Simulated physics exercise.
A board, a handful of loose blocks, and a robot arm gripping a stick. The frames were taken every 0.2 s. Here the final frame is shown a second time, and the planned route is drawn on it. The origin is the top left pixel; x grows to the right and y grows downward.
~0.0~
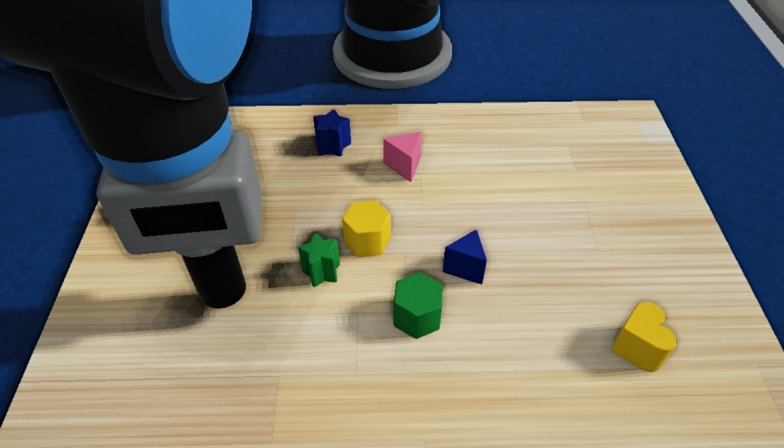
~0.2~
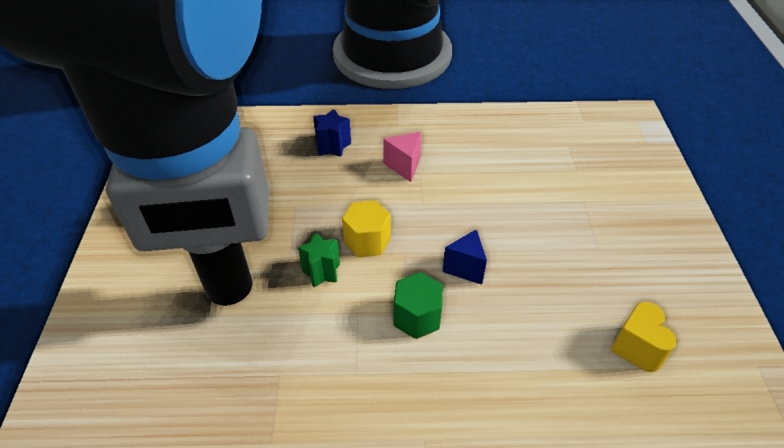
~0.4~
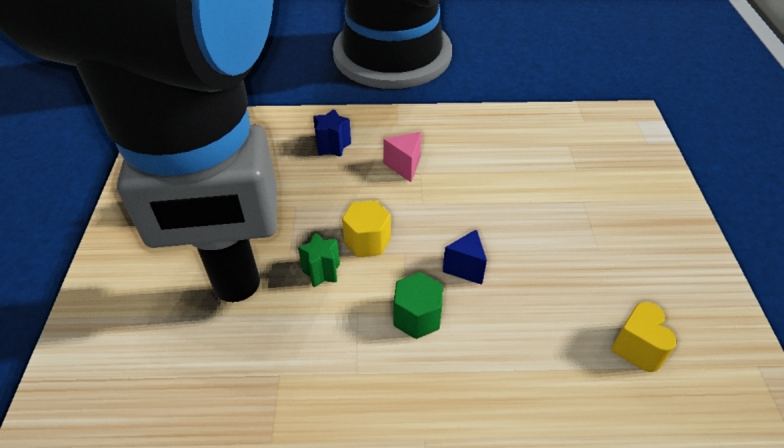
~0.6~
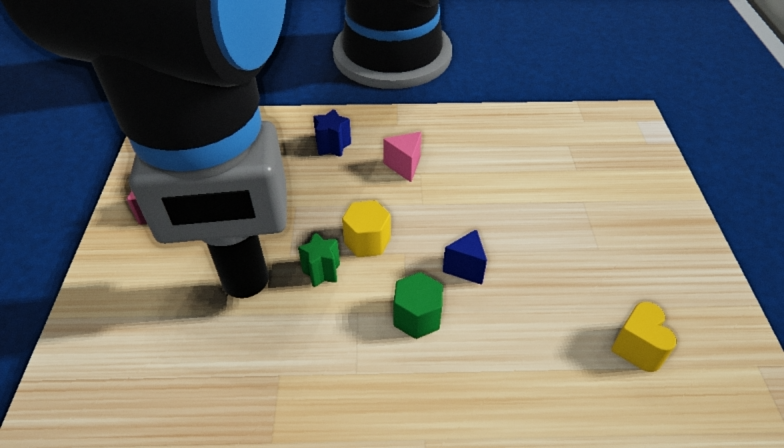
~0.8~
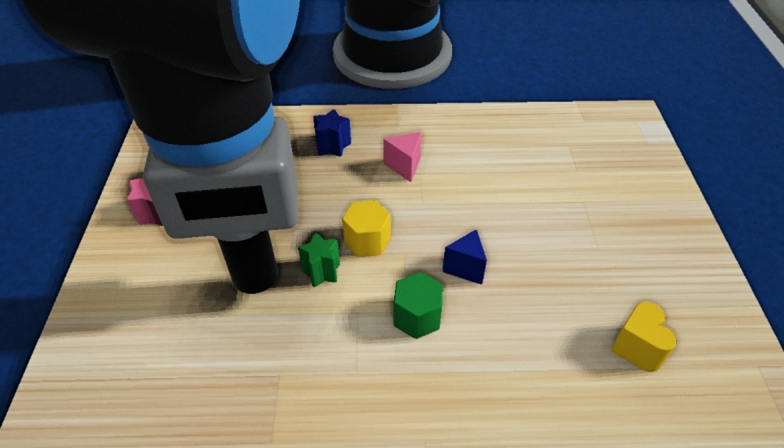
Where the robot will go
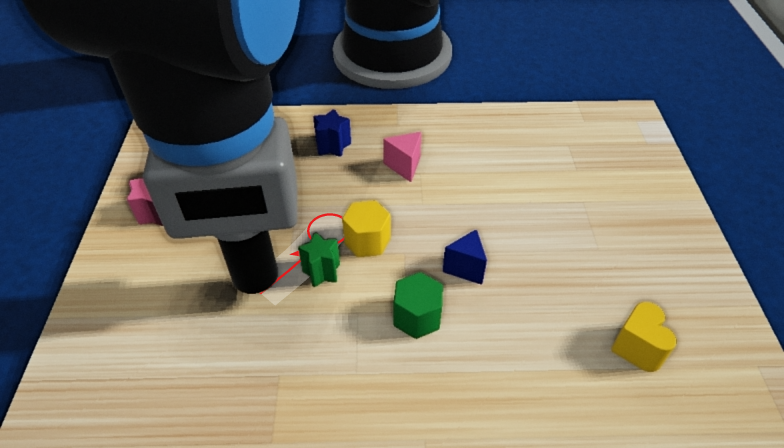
A robot arm moves its black stick slightly right across the table while the blocks stay still.
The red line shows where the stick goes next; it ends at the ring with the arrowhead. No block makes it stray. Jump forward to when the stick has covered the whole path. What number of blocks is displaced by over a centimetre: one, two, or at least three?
My forecast: 1.
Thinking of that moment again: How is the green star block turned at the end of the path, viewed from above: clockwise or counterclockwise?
The twist is clockwise.
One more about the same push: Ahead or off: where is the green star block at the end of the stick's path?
My answer is that the green star block has slipped off.
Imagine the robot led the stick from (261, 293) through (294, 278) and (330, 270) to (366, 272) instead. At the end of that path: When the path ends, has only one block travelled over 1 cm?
No - that is not the case.
The line goes from (261, 293) by way of (287, 272) and (310, 251) to (329, 229).
What follows on the original path. Halfway along, stick (296, 244); green star block (330, 243), turned 45° clockwise.
At the end, stick (326, 211); green star block (337, 238), turned 80° clockwise; yellow hexagonal block unmoved.
